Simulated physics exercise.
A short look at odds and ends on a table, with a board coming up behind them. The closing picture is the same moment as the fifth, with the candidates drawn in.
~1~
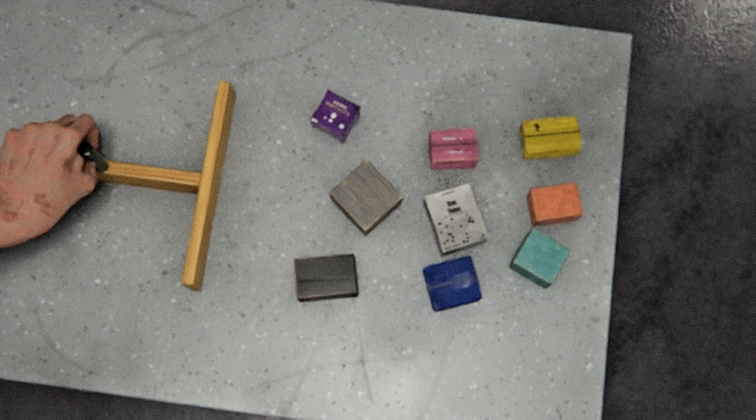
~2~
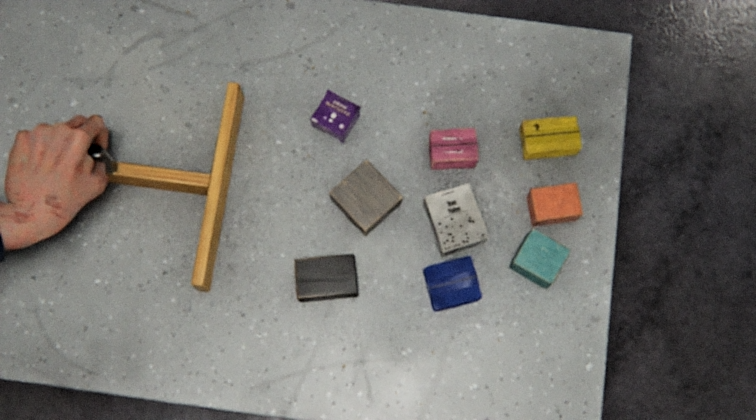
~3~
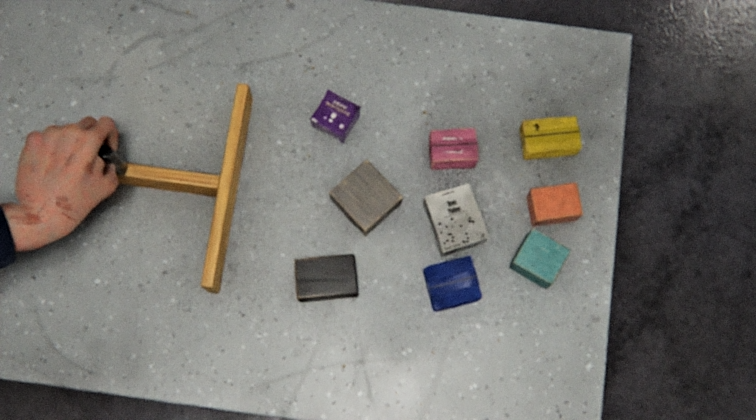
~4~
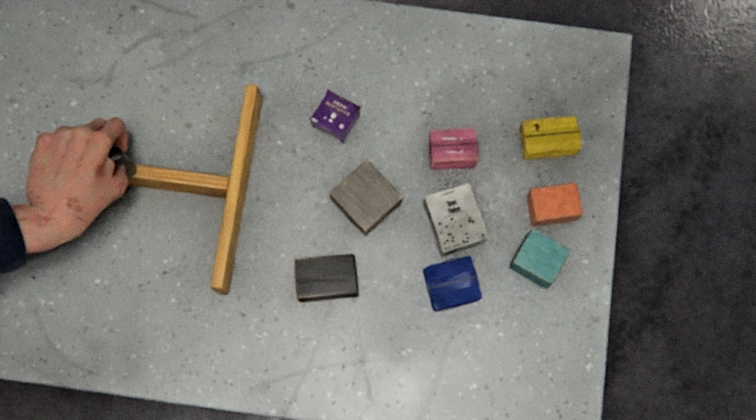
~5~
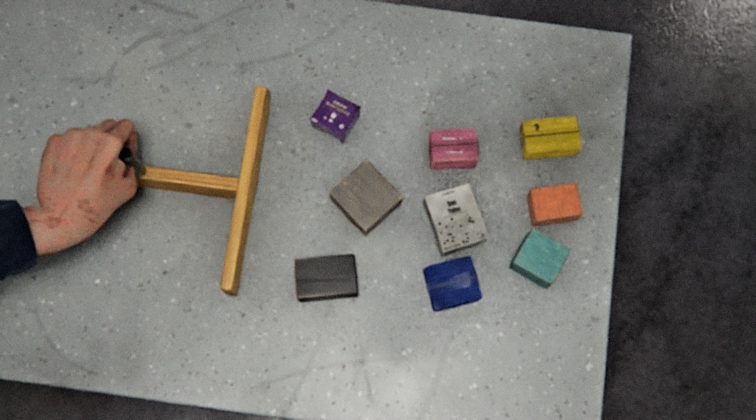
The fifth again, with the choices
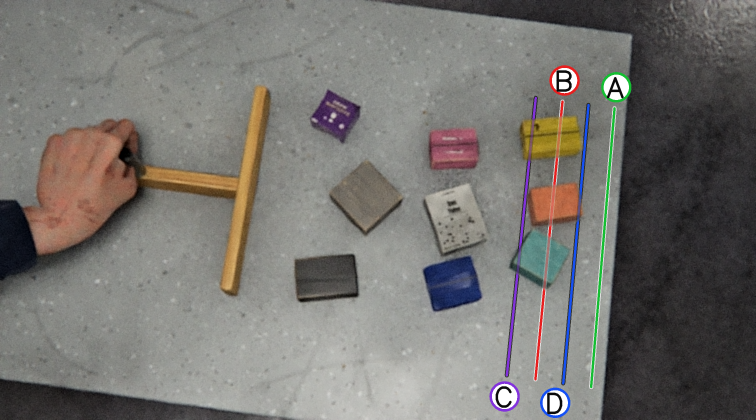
We see a hand holding a wooden T-shaped tool on a grey speckled surface, sliding it slowly a short way to the right, while the small coloured blocks and boxes on the right stay still.
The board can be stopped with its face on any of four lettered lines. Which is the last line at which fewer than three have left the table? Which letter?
C is the last line within the limit.
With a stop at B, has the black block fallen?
No.
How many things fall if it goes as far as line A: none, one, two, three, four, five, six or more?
Six or more.
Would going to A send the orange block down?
Yes.
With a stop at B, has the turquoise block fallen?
Yes.
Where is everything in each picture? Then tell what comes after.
The first picture shows board (206, 180); white packet (456, 220); yellow box (550, 138).
The second picture shows board (215, 181); turquoise block (540, 259).
The third picture shows board (225, 183); grey block (366, 198).
The fourth picture shows board (235, 184); pink box (453, 149).
The fifth picture shows board (244, 185); blue box (452, 284); white packet (456, 220); yellow box (550, 138).
On the copy, A at (603, 243); B at (549, 236); C at (522, 232); D at (576, 239).
On C. First, board (343, 198); black block (368, 291); purple packet (382, 119).
Then, board (444, 212); orange block (579, 206); turquoise block (571, 252).
Finally, board (522, 222); turquoise block over the edge; orange block over the edge; two fallen.
By contrast, A drops nine; B drops four; D drops five.
